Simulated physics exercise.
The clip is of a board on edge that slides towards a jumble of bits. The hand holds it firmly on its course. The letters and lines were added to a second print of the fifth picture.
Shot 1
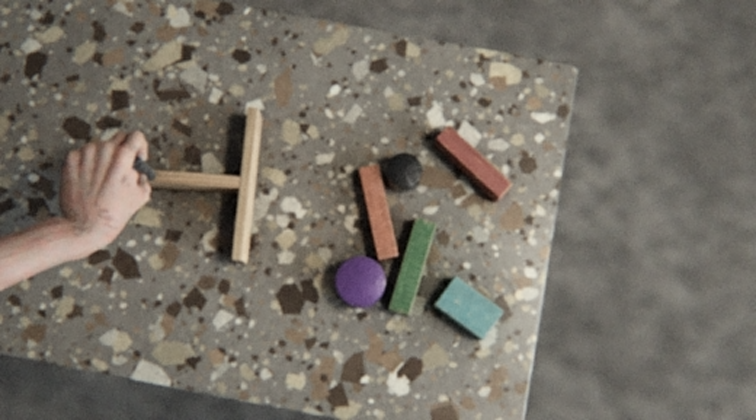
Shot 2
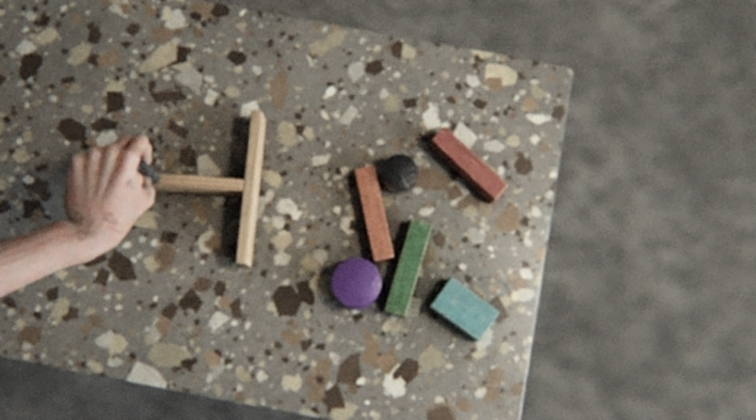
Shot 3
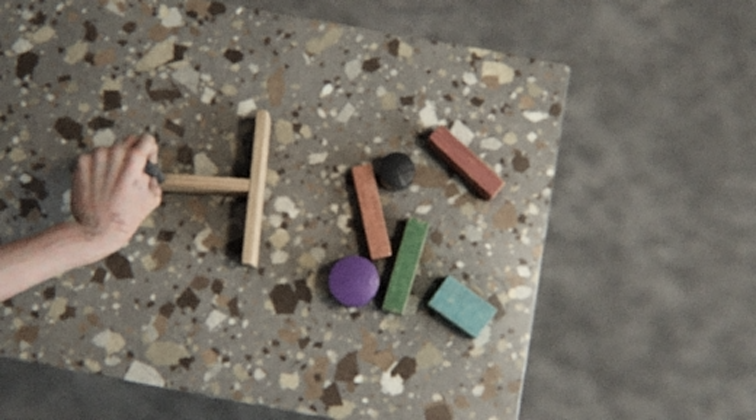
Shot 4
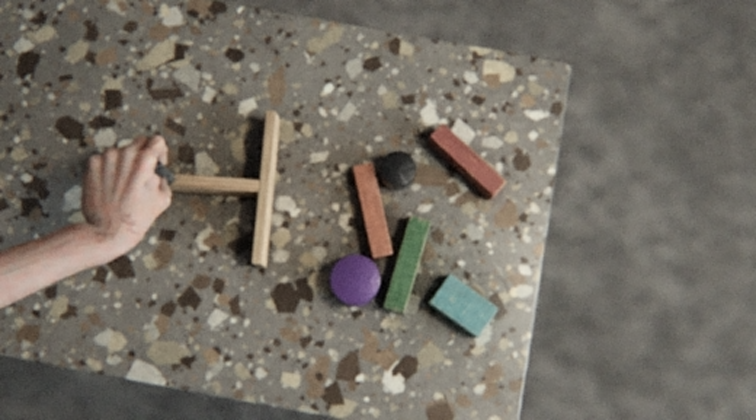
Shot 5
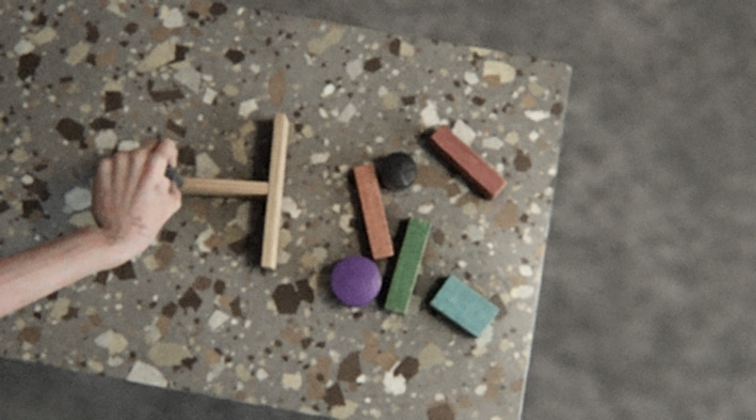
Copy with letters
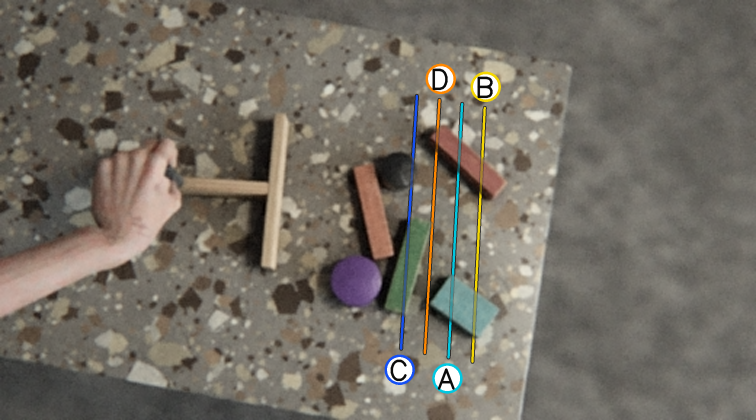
At first, a hand at the left grips the handle of a T-shaped wooden tool on a speckled slab, with a loose group of coloured blocks and round pieces lying to its right. The hand then pushes the tool slowly rightward, slightly narrowing the gap, while the pieces stay unmoved and untouched.
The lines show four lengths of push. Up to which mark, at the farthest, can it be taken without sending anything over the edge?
At D, and not beyond.
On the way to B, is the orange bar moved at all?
Yes.
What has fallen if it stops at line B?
The turquoise block goes over.
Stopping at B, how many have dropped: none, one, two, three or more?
One.
On the marked copy, A at (456, 227); B at (479, 231); C at (409, 219); D at (432, 223).
Following D. Soon after the start, board (331, 199); turquoise block (464, 307); red bar (467, 163).
Later, board (390, 209); turquoise block (489, 313); green bar (460, 276).
In the end, board (430, 216); turquoise block (530, 317); green bar (495, 283); nothing has fallen.
As for the rest, A drops the turquoise block; B drops the turquoise block; C is safe but short.
